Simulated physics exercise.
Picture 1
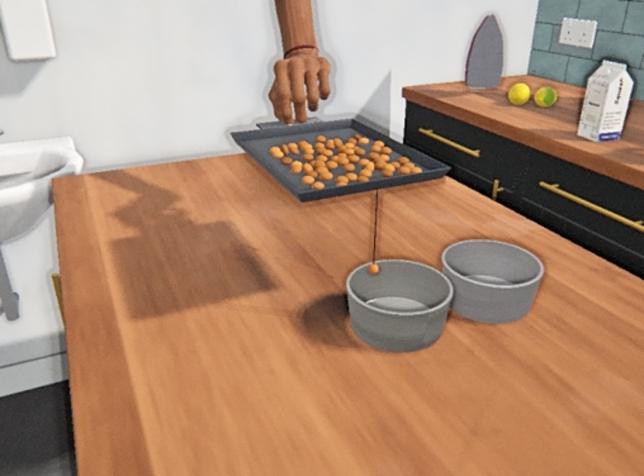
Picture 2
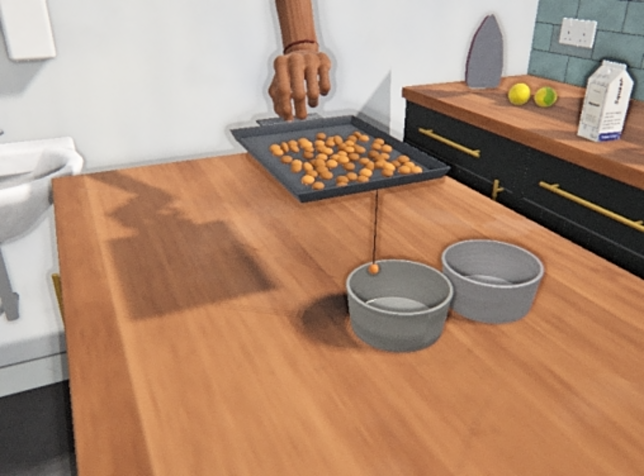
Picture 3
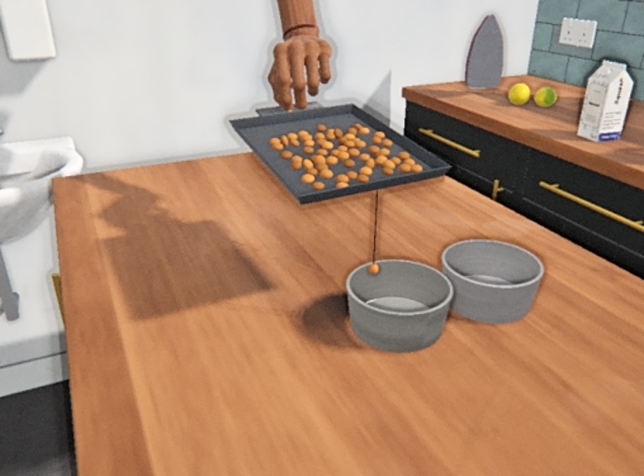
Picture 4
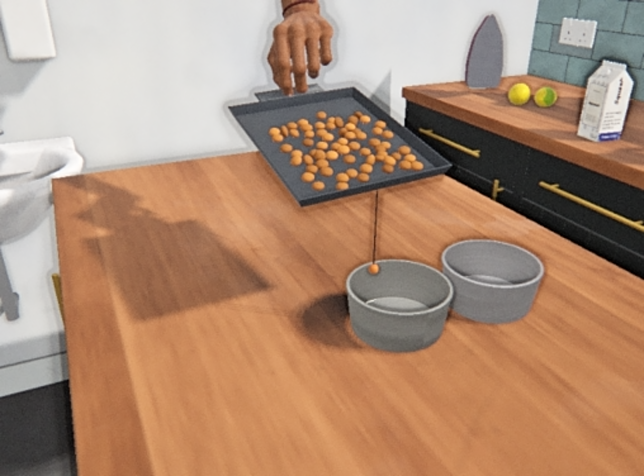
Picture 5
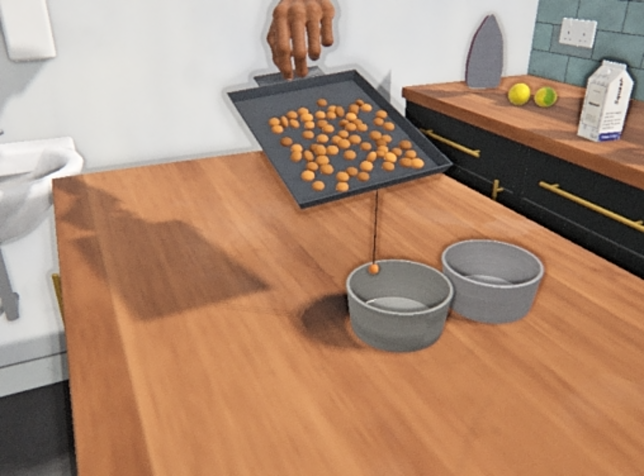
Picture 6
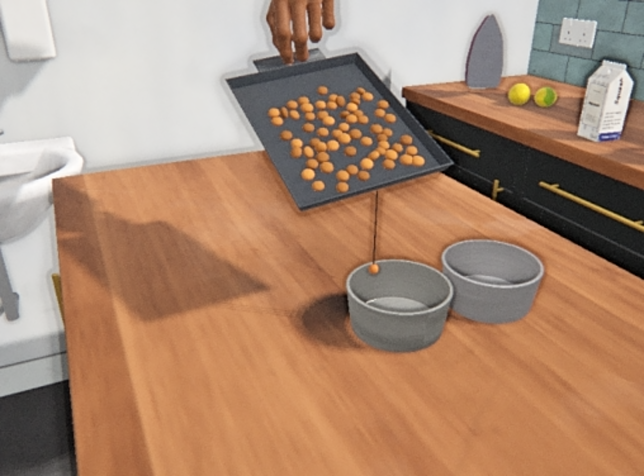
On a wooden kitchen counter, a wooden-looking hand raised the back of a dark tray of small orange-brown pieces, tilting it steadily toward two gray dishes, its left front corner dipping slightly lower.
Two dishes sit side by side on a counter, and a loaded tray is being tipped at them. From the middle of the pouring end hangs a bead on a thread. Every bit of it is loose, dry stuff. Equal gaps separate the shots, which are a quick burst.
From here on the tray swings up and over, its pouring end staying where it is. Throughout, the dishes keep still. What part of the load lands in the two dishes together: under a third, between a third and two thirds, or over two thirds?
Most likely the dishes are going to collect a small share, below one third of the load.
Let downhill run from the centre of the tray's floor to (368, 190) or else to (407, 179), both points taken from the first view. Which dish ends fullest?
On the first try it would be the one on the left, and on the second the one on the left.
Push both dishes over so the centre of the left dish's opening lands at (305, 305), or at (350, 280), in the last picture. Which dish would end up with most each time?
Try one: The dish on the left-hand side; try two: The dish on the left-hand side.
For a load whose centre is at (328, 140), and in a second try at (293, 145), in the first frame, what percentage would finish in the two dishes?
Near 10 per cent and near 10 per cent.
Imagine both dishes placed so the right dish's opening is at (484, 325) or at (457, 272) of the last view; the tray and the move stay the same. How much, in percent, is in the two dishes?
In order: 0 percent and 70 percent.
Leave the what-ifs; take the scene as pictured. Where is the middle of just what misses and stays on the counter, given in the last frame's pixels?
Centre: Roughly (314, 359).
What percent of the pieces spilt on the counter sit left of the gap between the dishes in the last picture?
Looks to be around 100 per cent of the spill.
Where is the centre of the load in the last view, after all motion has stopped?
Centre at rest: Close to (324, 355).
Soon, tray tipped steeply; most on the tray; about a quarter in the air.
A while on, tray tipped past a quarter turn; about a quarter in the left dish; most outside both; a stray few in the air.
Towards the end, tray tipped past a quarter turn; about a quarter in the left dish; most outside both.
Finally, tray tipped past a quarter turn; about a quarter in the left dish; none in the right dish; most outside both.
